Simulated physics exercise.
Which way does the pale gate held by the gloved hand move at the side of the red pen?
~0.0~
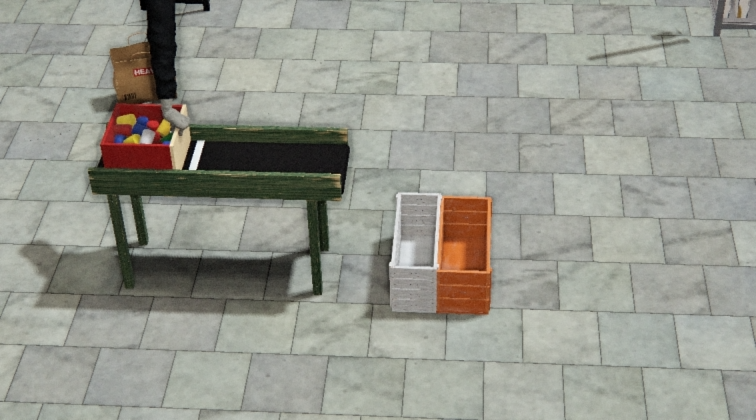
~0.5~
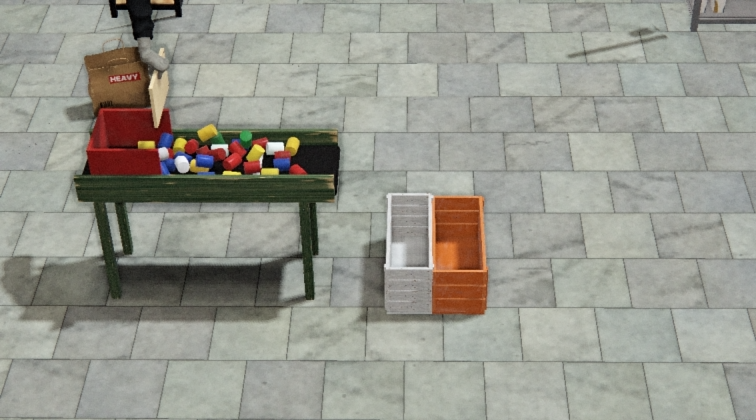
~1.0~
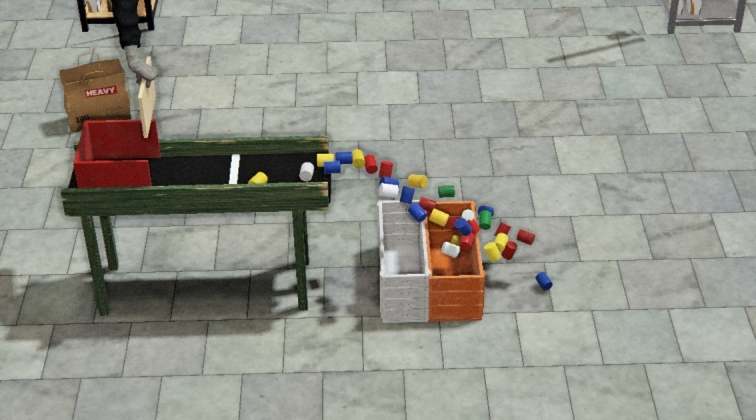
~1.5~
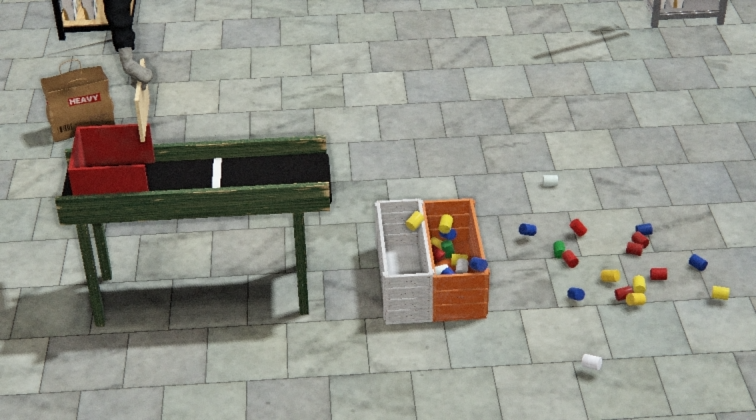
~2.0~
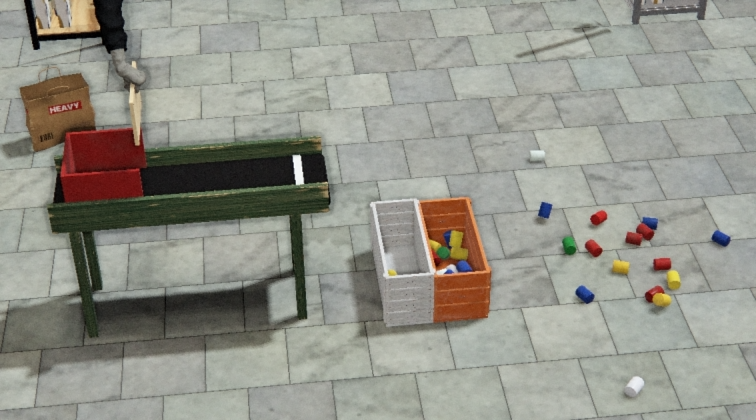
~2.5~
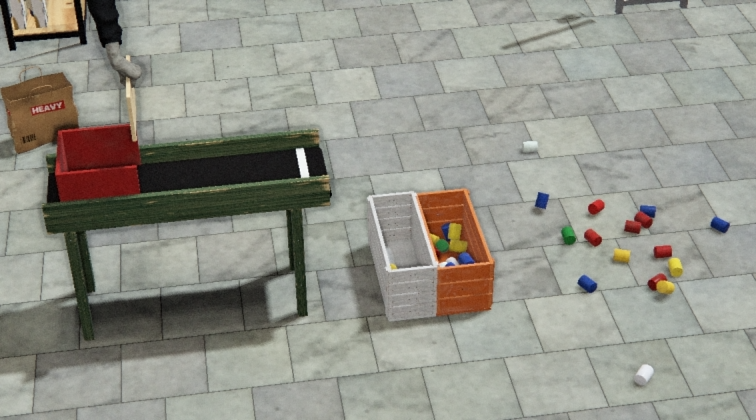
The gate moves up, lifted at the side of the red pen, and the colourful pieces spread out along the belt.
